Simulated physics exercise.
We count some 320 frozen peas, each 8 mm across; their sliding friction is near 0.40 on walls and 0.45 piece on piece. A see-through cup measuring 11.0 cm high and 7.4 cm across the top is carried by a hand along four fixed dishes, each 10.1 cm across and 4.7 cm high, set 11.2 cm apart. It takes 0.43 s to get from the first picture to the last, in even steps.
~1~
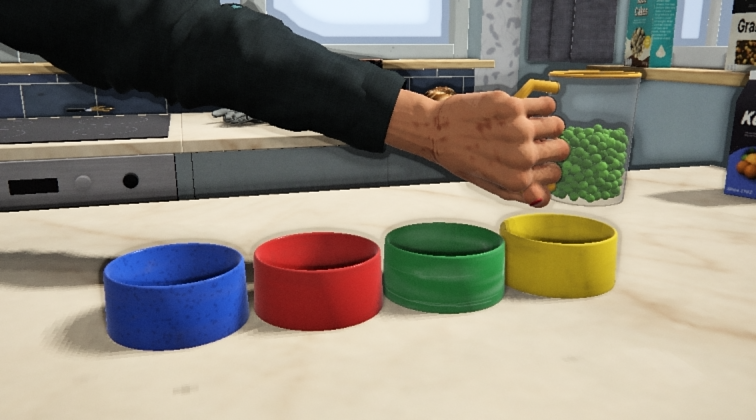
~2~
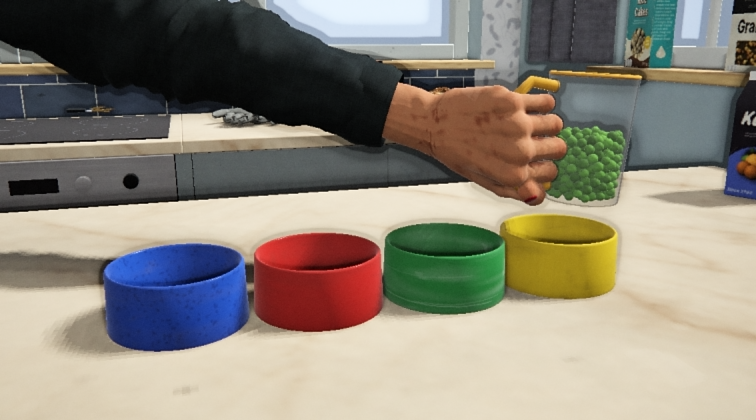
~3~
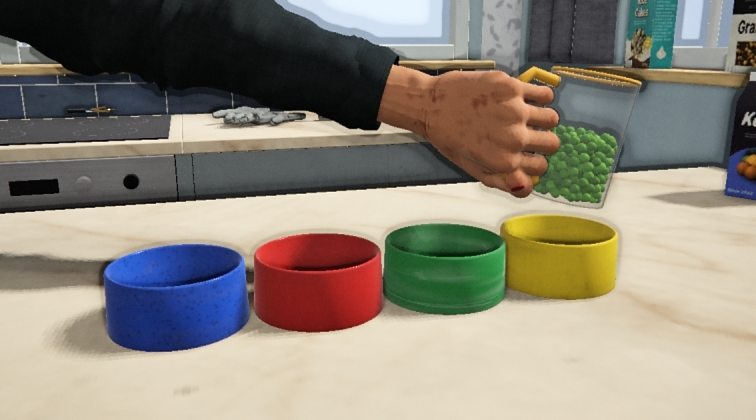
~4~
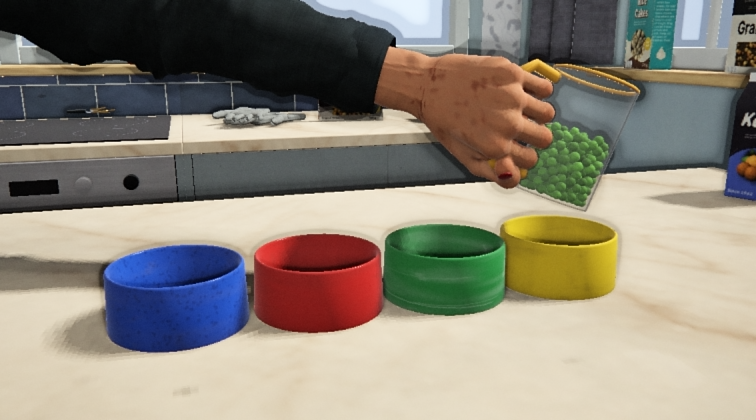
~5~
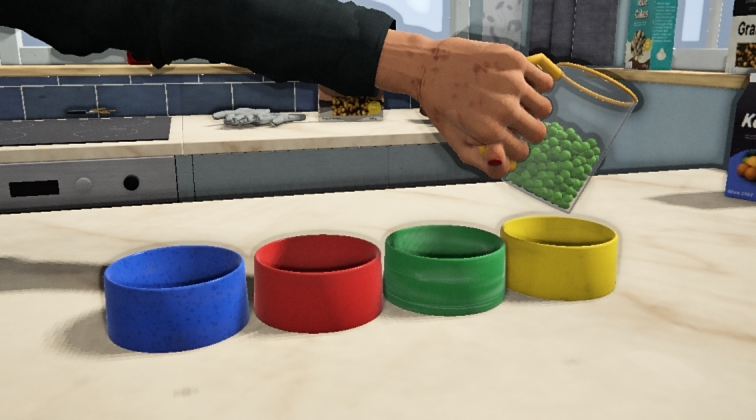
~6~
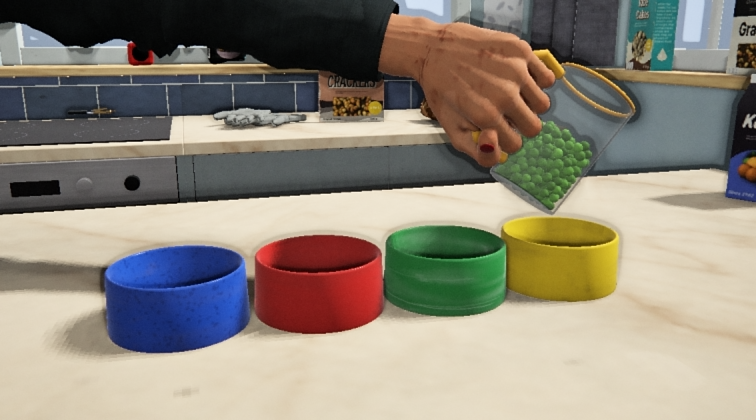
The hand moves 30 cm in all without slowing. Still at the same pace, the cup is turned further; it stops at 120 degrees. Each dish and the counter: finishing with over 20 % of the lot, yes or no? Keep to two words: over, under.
Red: Under, blue: Under, green: Under, yellow: Over, counter: Under.
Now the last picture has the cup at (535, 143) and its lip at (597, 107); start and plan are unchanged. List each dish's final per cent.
Red 20, blue 0, green 60, yellow 0.
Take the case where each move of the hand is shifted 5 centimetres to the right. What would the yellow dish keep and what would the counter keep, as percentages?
Yellow 100, counter 0.
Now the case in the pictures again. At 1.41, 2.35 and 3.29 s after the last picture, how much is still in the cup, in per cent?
It goes roughly like this: 0, 0, 0 per cent.
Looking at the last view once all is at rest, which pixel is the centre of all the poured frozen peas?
My guess is close to (549, 263).
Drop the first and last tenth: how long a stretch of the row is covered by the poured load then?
Close to 7 centimetres along the dishes.
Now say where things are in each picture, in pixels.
The first frame shows cup at (589, 137), tilt 0 degrees, lip at (630, 74), moved 0.0 cm; middle of the pieces at (587, 167); yellow dish at (557, 229); green dish at (444, 239); red dish at (318, 251); blue dish at (176, 264).
The second frame shows cup at (587, 138), tilt 3 degrees, lip at (630, 77), moved 0.3 cm; middle of the pieces at (583, 168).
The third frame shows cup at (580, 139), tilt 11 degrees, lip at (630, 85), moved 1.0 cm; middle of the pieces at (573, 169).
The fourth frame shows cup at (572, 140), tilt 20 degrees, lip at (628, 94), moved 1.8 cm; middle of the pieces at (562, 169).
The fifth frame shows cup at (565, 141), tilt 29 degrees, lip at (625, 104), moved 2.5 cm; middle of the pieces at (551, 169).
The sixth frame shows cup at (558, 142), tilt 38 degrees, lip at (621, 116), moved 3.3 cm; middle of the pieces at (541, 167); yellow dish at (559, 232); green dish at (445, 242); red dish at (319, 253); blue dish at (177, 266).
Then, 1.41 s after the last picture, tilt 120 degrees; cup holds 0 %, yellow 90 %.
Then, 2.35 s after the last picture, tilt 120 degrees; cup holds 0 %, yellow 90 %.
Then, 3.29 s after the last picture, tilt 120 degrees; cup holds 0 %, yellow 90 %.
In the end, red 0 %, blue 0 %, green 5 %, yellow 90 %, counter 10 %.
